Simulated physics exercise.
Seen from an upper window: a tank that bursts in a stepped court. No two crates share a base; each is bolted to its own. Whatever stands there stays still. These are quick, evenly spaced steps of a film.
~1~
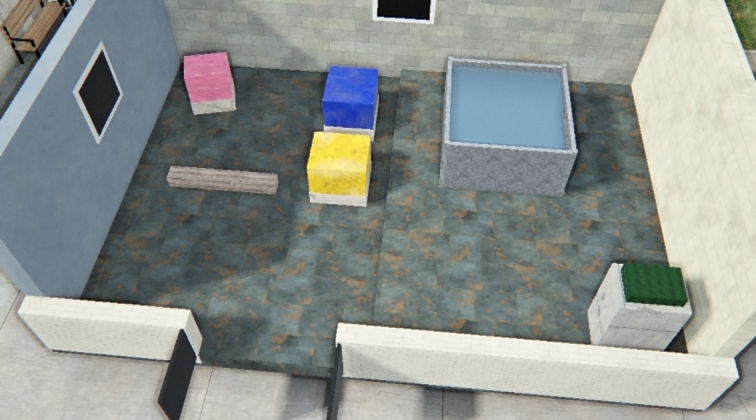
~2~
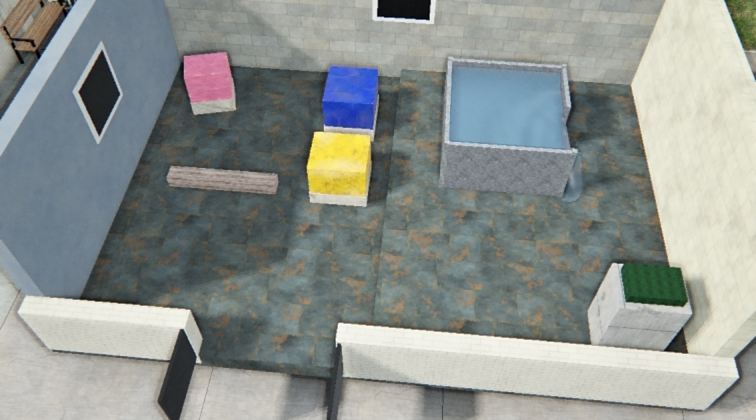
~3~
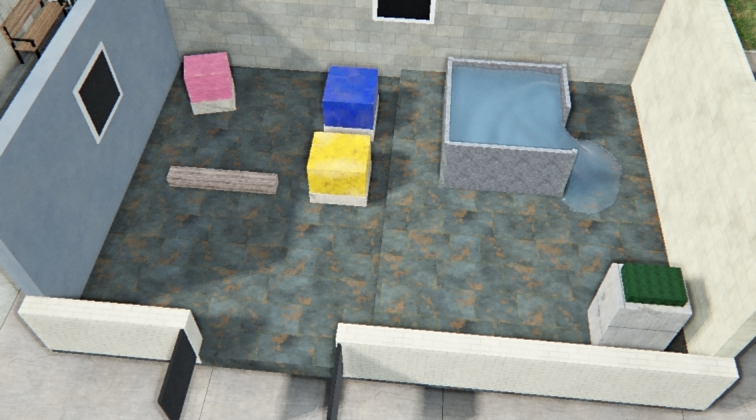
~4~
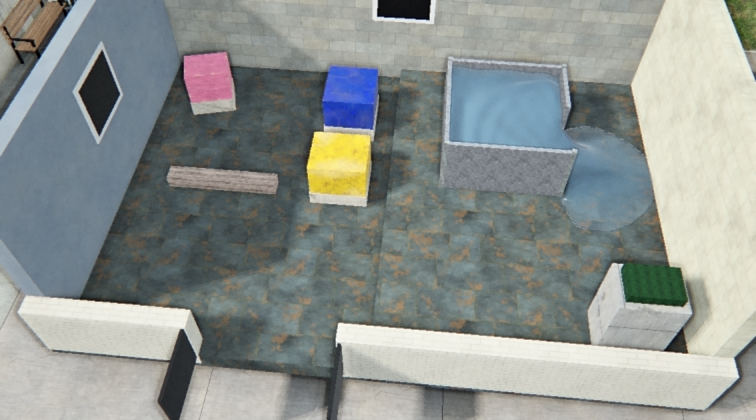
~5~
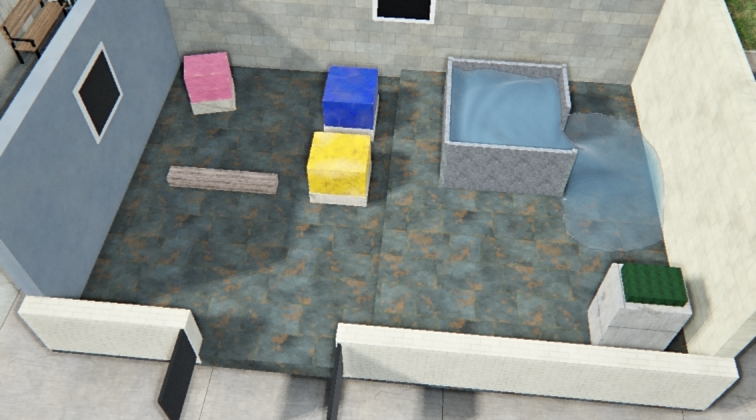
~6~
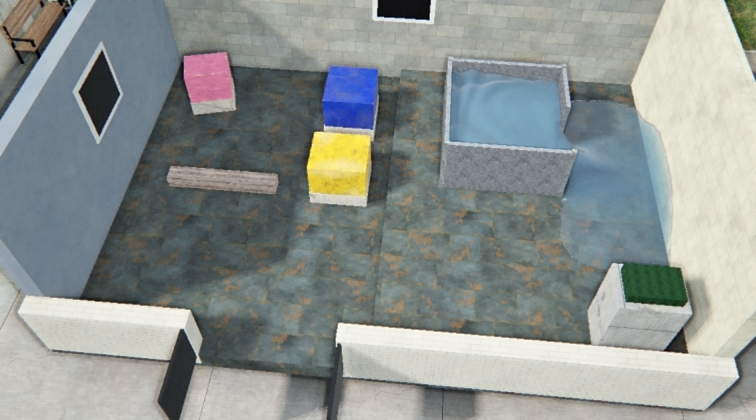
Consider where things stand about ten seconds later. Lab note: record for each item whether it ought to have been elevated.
Result - pink crate: Dry, no change needed; blue crate: Dry, no change needed; yellow crate: Dry, no change needed.
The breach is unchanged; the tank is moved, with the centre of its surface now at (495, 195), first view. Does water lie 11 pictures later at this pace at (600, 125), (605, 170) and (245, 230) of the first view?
Taking the three spots in order: Swamped, swamped, bare.
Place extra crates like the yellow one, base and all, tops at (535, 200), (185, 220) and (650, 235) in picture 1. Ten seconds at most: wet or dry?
Well, the first one gets caught, the next one stays clear of it, and the final one gets caught.
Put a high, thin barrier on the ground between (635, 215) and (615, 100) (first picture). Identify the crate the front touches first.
The crate marked blue.
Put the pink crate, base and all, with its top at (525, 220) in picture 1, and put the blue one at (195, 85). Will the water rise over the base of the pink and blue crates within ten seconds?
The pink crate is untouched, and the blue crate is untouched.
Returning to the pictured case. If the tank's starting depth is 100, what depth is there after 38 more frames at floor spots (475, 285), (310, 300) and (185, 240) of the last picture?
In that order: 4, 4 and 4 per cent.
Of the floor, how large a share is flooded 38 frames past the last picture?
It works out to about 90 in a hundred.
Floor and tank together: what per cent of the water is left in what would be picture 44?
Estimate: Near 98 %.
A moment on, water covers 15 % of the floor; the pink crate not reached, the blue crate not reached, the yellow crate not reached.
Next, water covers 25 % of the floor; the pink crate not reached, the blue crate not reached, the yellow crate not reached.
Then, water covers 55 % of the floor; the pink crate not reached, the blue crate water round its plinth, the yellow crate water round its plinth.
Later, water covers 90 % of the floor; the pink crate water round its plinth, the blue crate water round its plinth, the yellow crate water round its plinth.
In the end, water covers 95 % of the floor; the pink crate stayed above the water, the blue crate stayed above the water, the yellow crate stayed above the water.
